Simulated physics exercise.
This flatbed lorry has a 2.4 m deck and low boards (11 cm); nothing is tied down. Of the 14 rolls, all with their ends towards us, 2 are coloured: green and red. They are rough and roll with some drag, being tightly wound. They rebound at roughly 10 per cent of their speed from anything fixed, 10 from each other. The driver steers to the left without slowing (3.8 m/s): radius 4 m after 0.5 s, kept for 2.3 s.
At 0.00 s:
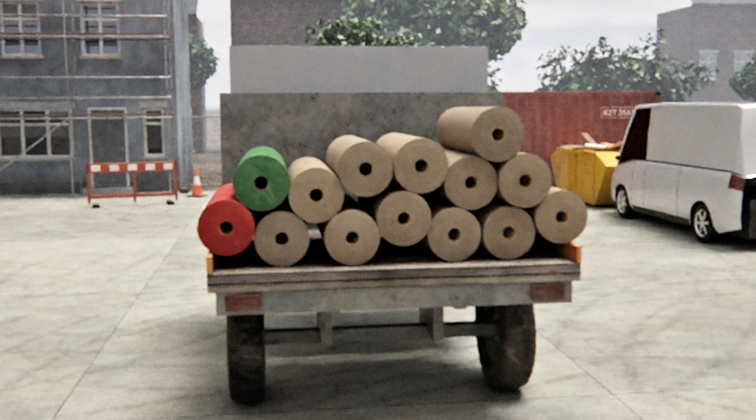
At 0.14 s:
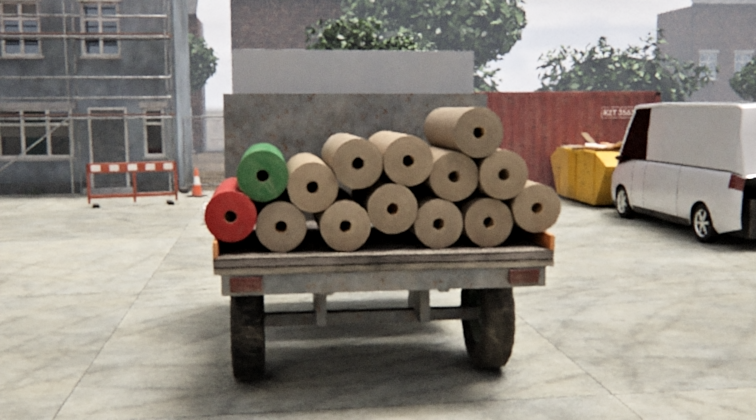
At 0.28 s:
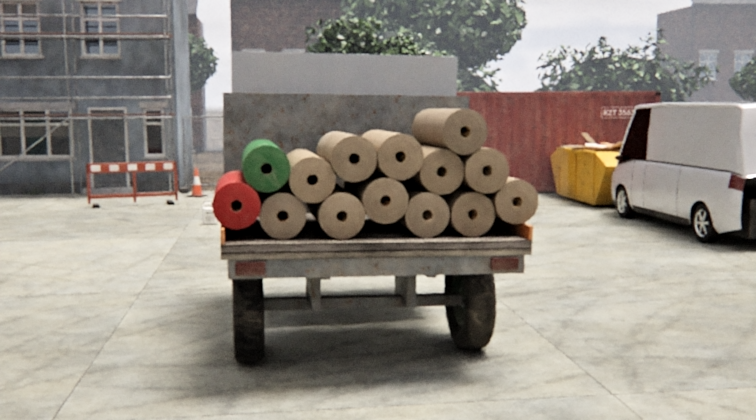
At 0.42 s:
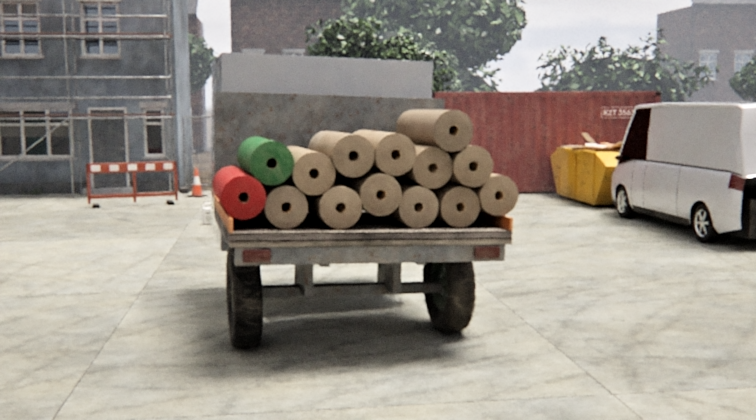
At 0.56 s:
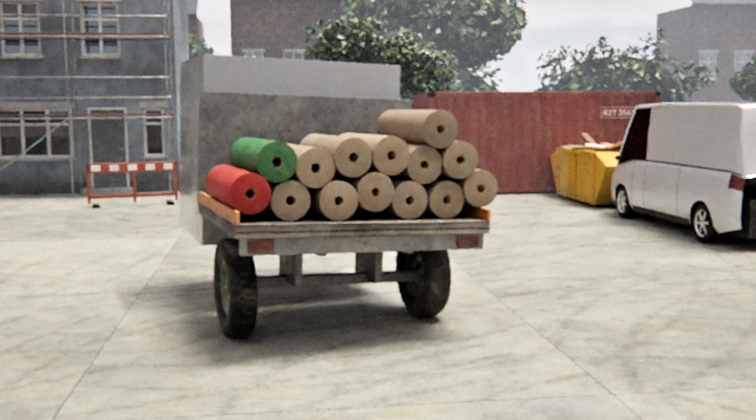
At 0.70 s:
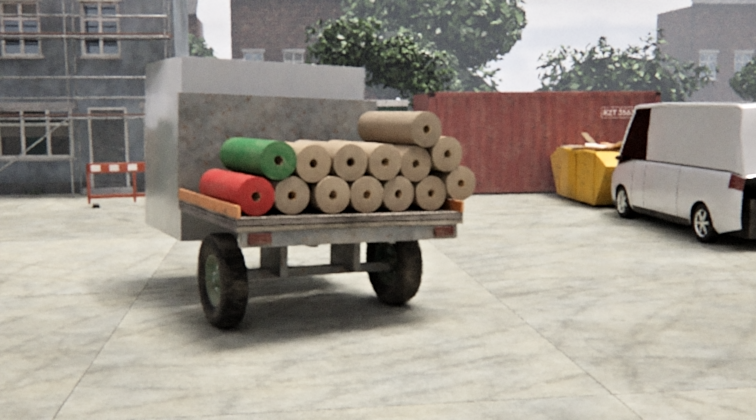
In the video, a flatbed lorry stacked with brown rolls, plus one green and one red at the left, drives away across a paved yard and then steers left, while the rolls show little shift on the deck.
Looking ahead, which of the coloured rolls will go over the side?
The green roll is still aboard, the red stays aboard.
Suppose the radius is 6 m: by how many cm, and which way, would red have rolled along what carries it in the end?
About 30 cm to the right.
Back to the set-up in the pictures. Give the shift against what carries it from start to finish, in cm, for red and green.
About: Red 30, green 25.
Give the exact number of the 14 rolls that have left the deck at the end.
In all, 7.
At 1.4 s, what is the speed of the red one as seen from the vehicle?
About 0.0 m/s.
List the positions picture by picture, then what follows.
The first picture shows green (261, 183), red (226, 228); 6 of the 14 make up the bottom layer.
The second picture shows green (263, 176), red (231, 216); the deck is level.
The third picture shows green (267, 169), red (237, 206); the deck slopes 1° down to the right.
The fourth picture shows green (272, 163), red (244, 198); the deck slopes 2° down to the right.
The fifth picture shows green (277, 162), red (250, 194); the deck slopes 2° down to the right.
The sixth picture shows green (279, 161), red (255, 196); the deck slopes 2° down to the right.
Then, 1.4 s in, green is up on others, 60 cm from the left edge; red is on the deck, 40 cm from the left edge; 4 of 14 are off.
Then, 2.3 s in, still the same for green, red; 6 of 14 are off.
In the end (3.4 s), green is up on others, 60 cm from the left edge; red is on the deck, 40 cm from the left edge; 7 of 14 are off.
